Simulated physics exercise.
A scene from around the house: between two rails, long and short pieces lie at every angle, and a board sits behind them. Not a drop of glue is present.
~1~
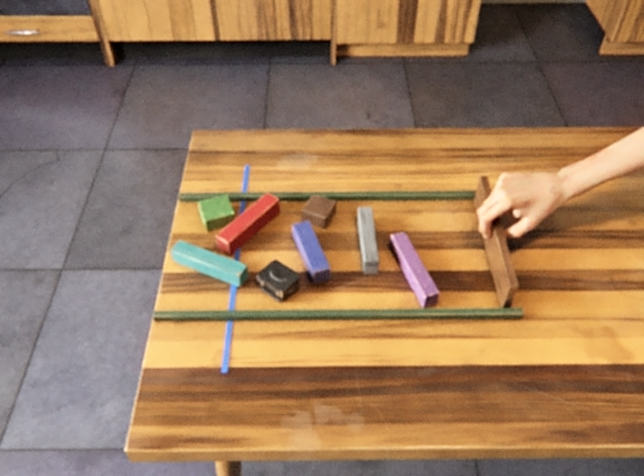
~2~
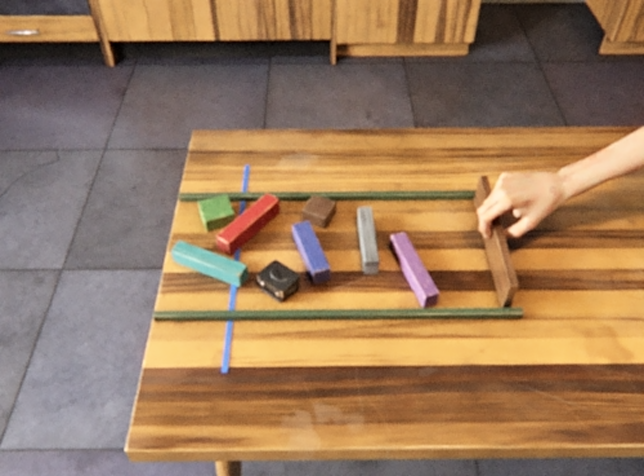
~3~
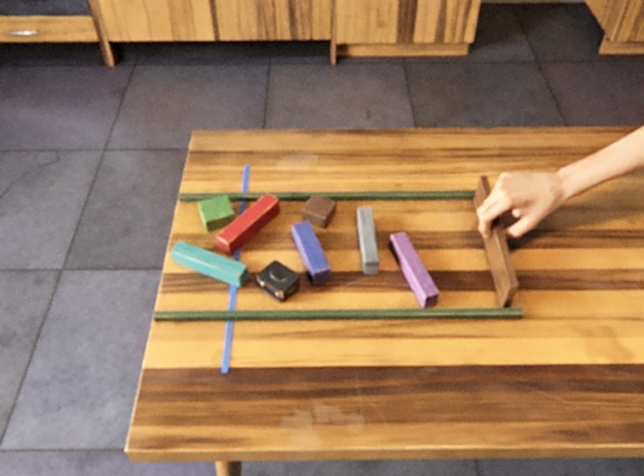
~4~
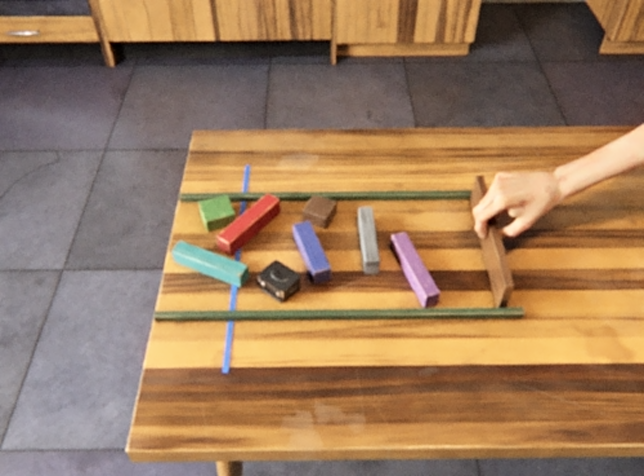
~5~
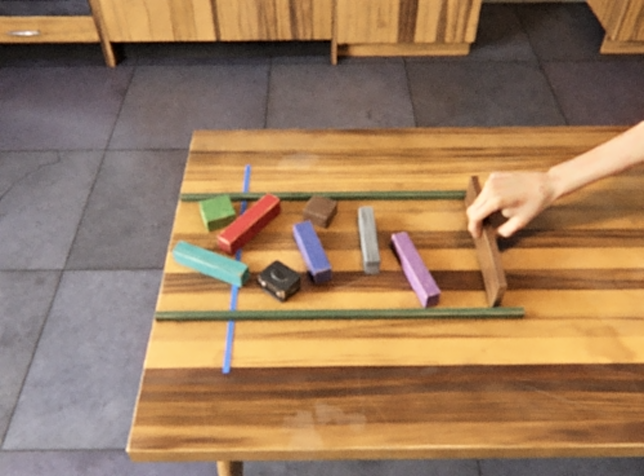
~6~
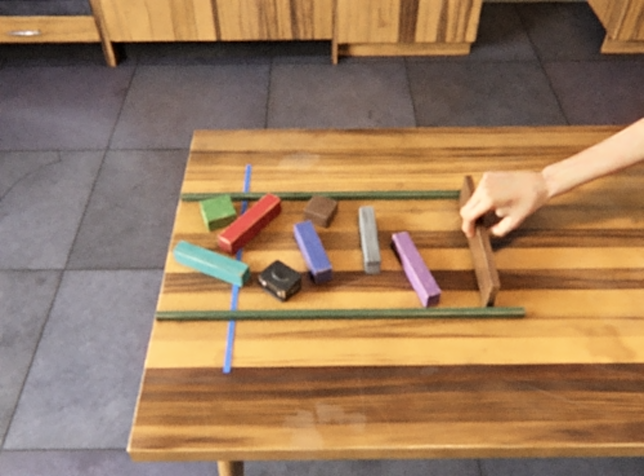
A hand slides a brown wooden board slightly left between two green rails, while the scattered coloured blocks ahead stay still.
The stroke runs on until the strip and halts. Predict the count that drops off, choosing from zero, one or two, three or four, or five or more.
You'd see one or two pieces leave the end and fall.
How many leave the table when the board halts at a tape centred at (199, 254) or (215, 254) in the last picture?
Respectively 4 and 3.
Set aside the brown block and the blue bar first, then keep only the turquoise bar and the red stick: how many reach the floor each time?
The answer is 0 and then 0.
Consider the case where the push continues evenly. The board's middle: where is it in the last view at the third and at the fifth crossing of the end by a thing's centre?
Roughly (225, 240) and then roughly (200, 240).
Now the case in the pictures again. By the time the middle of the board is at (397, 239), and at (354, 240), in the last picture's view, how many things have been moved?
By then 1, and 4.
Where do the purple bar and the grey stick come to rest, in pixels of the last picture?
You'll see the purple bar at (229, 270), with the grey stick at (218, 238).
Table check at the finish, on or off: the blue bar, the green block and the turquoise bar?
In the end the blue bar is still there, the green block ends up off and the turquoise bar ends up off.
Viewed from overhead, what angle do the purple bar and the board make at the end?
Roughly 0 degrees.
Early on, none off yet; green block at rest near (219, 213); turquoise bar at rest near (211, 263); red stick at rest near (251, 224).
A while later, none off yet; green block travelled about its own width near (200, 209); turquoise bar travelled a little near (167, 256); red stick travelled a little near (218, 222).
Finally, the number that fall off is one or two; lost, turquoise bar and green block.
